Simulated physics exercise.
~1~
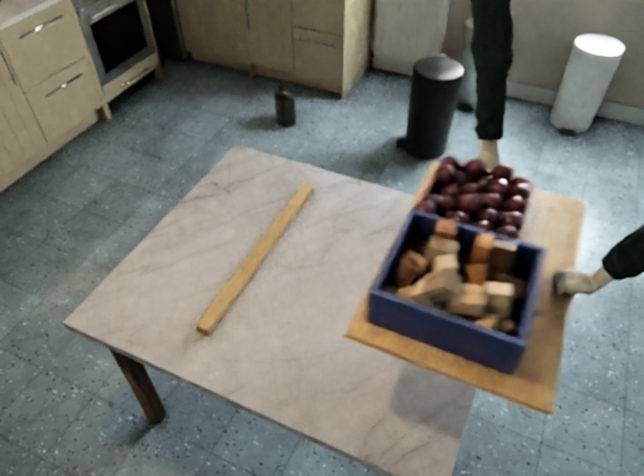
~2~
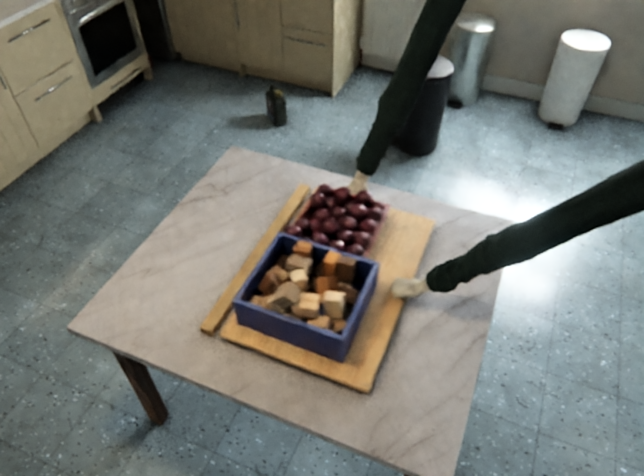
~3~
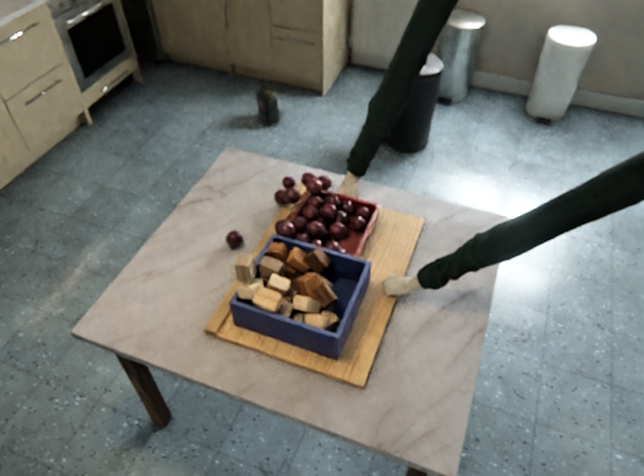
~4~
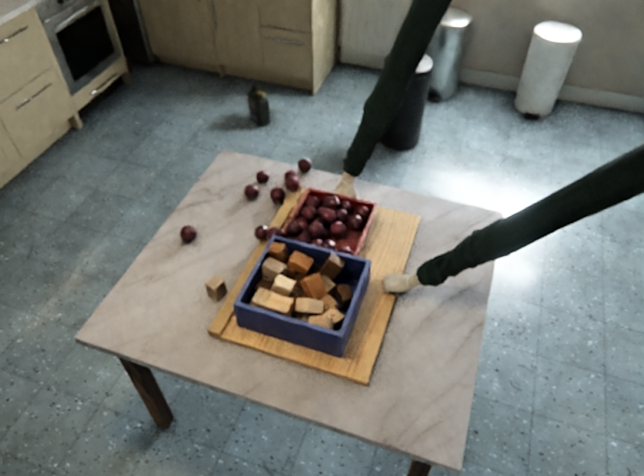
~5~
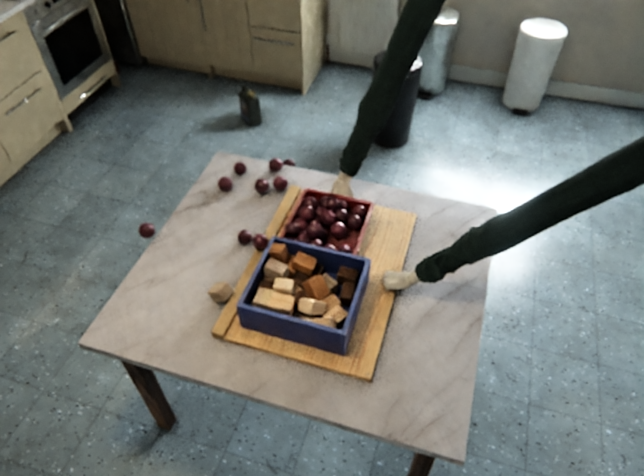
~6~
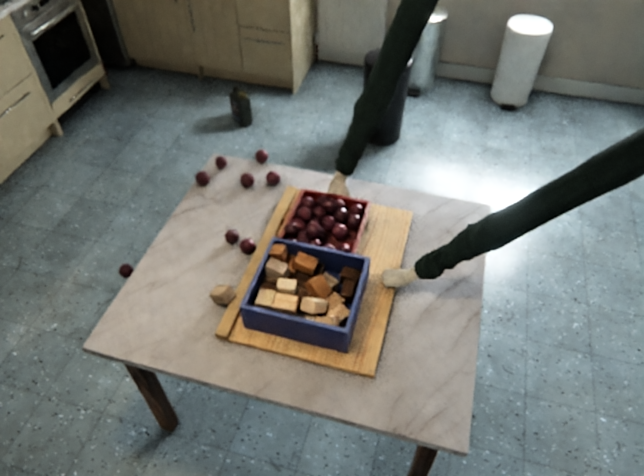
In a kitchen, two arms slide a loaded board against a batten, spilling onions and a block.
